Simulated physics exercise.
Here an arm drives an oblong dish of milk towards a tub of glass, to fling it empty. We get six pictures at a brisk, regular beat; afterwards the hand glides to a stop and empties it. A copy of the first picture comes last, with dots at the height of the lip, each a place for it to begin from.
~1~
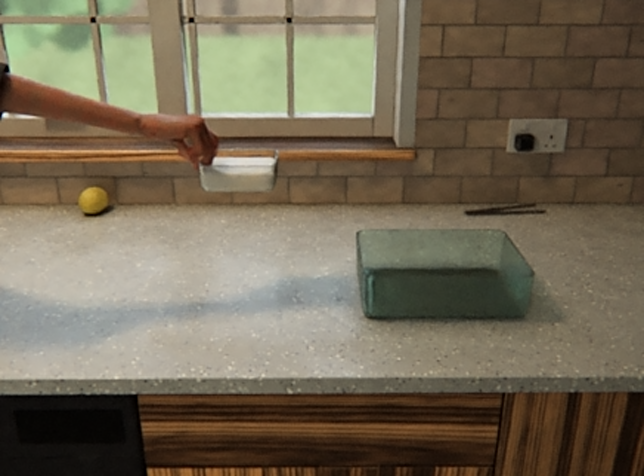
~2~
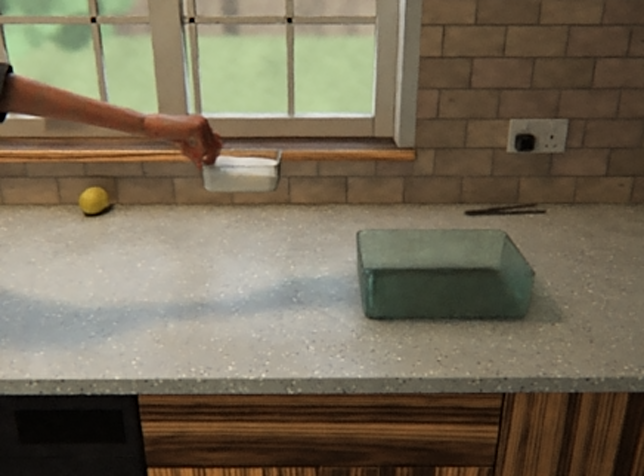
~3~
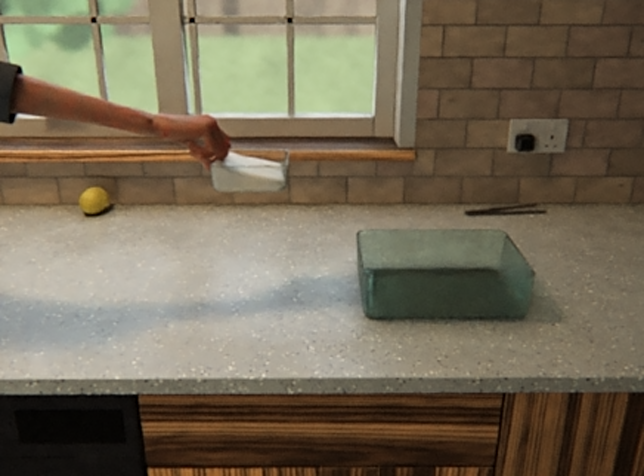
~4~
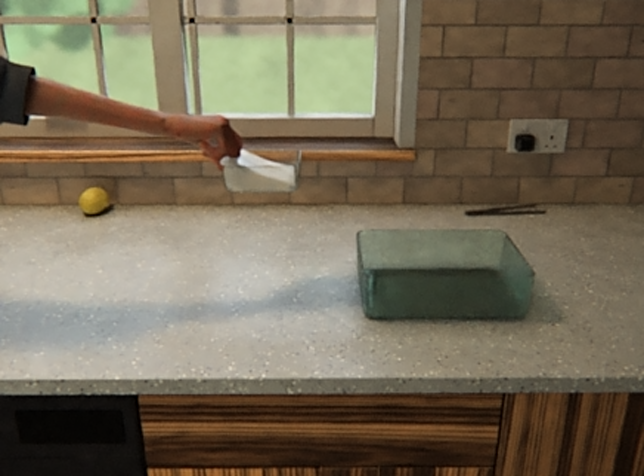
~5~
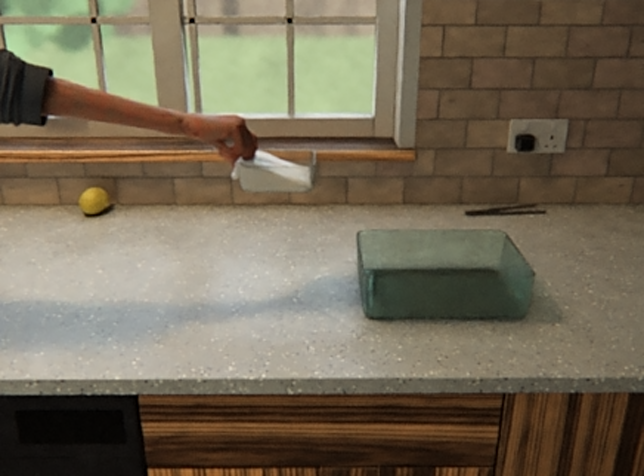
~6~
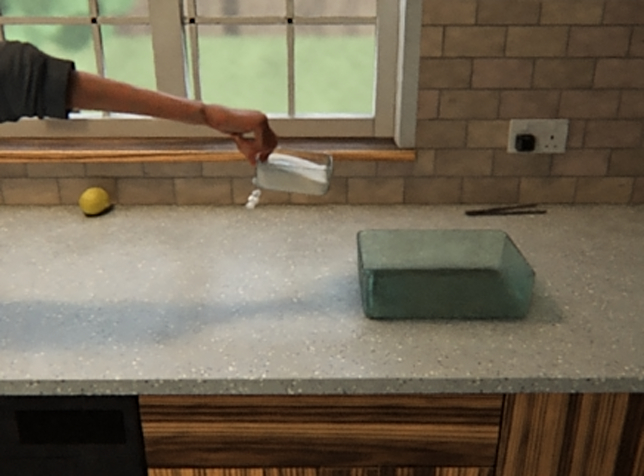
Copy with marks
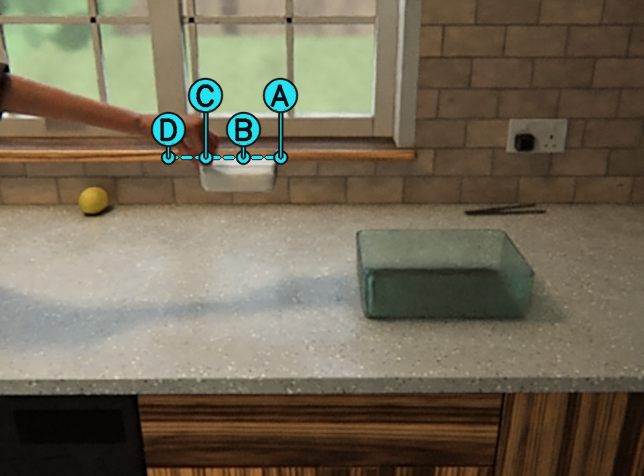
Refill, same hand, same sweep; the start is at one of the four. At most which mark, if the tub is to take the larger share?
The answer is dot B.
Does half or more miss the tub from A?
No.
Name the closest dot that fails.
It is C.
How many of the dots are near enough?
Two.
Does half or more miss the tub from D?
Yes, it does.
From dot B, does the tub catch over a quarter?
Yes.
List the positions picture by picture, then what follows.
In the first frame, upright, lip at (275, 157); tub from (363, 316) to (526, 315); nothing has left yet.
In the second frame, upright, lip at (278, 157); nothing has left yet.
In the third frame, upright, lip at (287, 157); nothing has left yet.
In the fourth frame, upright, lip at (299, 157); milk is over the rim, down to (224, 158).
In the fifth frame, upright, lip at (314, 158); milk is over the rim, down to (235, 173).
In the sixth frame, tipped about 7°, lip at (331, 162); milk is over the rim, down to (252, 205).
On the marked copy, A at (280, 157); B at (243, 157); C at (205, 157); D at (168, 157).
With A, about 81 % lands in the tub, 11 % falls short and 8 % goes beside or beyond.
With B, about 69 % lands in the tub, 24 % falls short and 6 % goes beside or beyond.
With C, about 11 % lands in the tub, 87 % falls short.
With D, about 0 % lands in the tub, 100 % falls short.
